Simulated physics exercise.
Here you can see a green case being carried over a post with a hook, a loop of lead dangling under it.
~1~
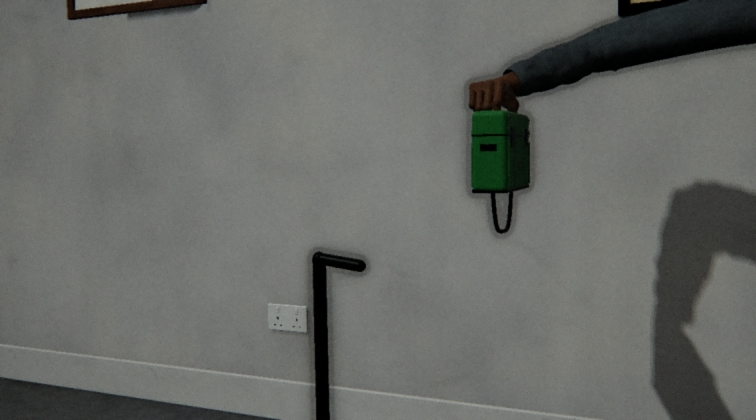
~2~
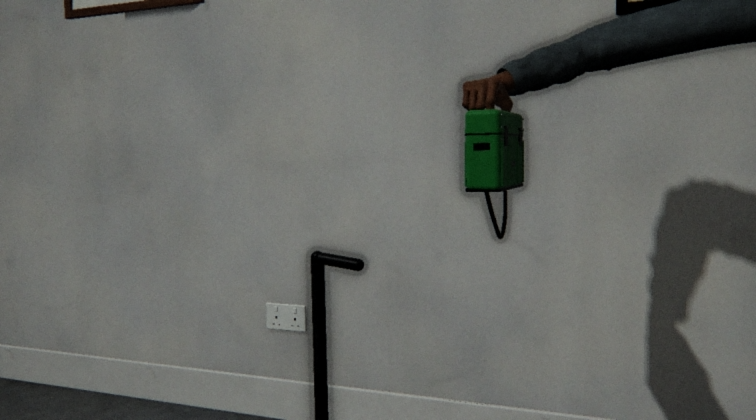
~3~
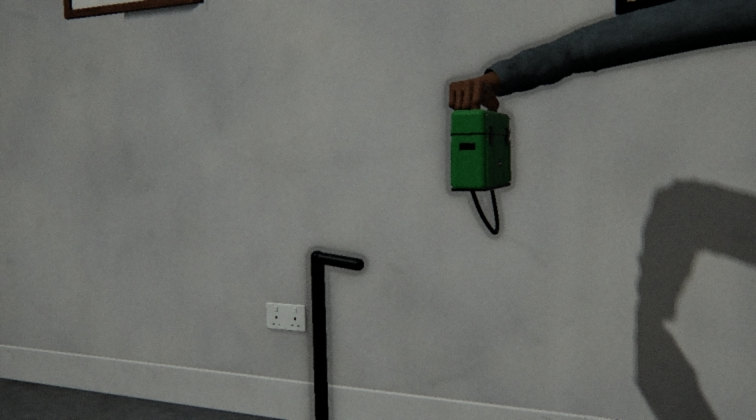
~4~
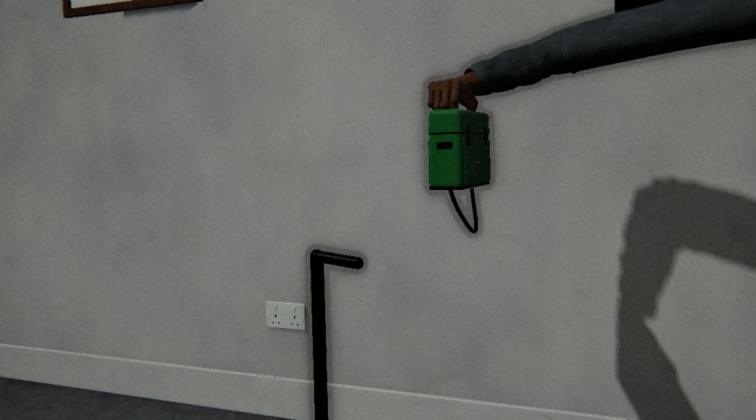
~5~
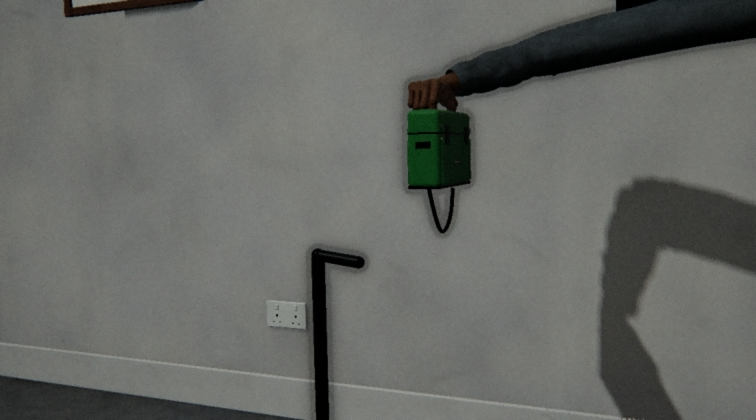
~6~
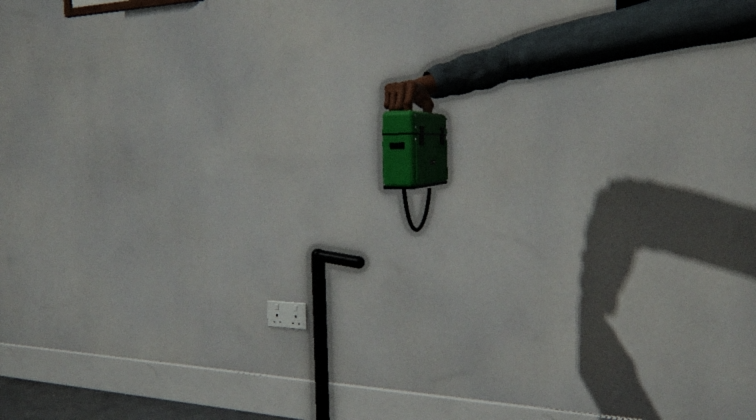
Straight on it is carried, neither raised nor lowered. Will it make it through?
I expect the post will let it through.
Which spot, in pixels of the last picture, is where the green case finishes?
It comes to rest near (193, 155).
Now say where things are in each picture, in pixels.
The first picture shows green case (502, 152); hook tip (360, 266).
The second picture shows green case (496, 151); bottom of the loop (501, 237).
The third picture shows green case (482, 150).
The fourth picture shows green case (461, 149); bottom of the loop (475, 231).
The fifth picture shows green case (441, 149).
The sixth picture shows green case (417, 149); bottom of the loop (418, 230); hook tip (359, 262); hook points towards it, loop hangs above the hook.
Then, 0.34 s past the final frame, case nearing the post near (360, 151).
Then, 0.88 s past the final frame, case past the post near (279, 153).
Then, 1.42 s past the final frame, case past the post near (204, 154).
When it is over, case past the post near (193, 155). The green case passes clear.
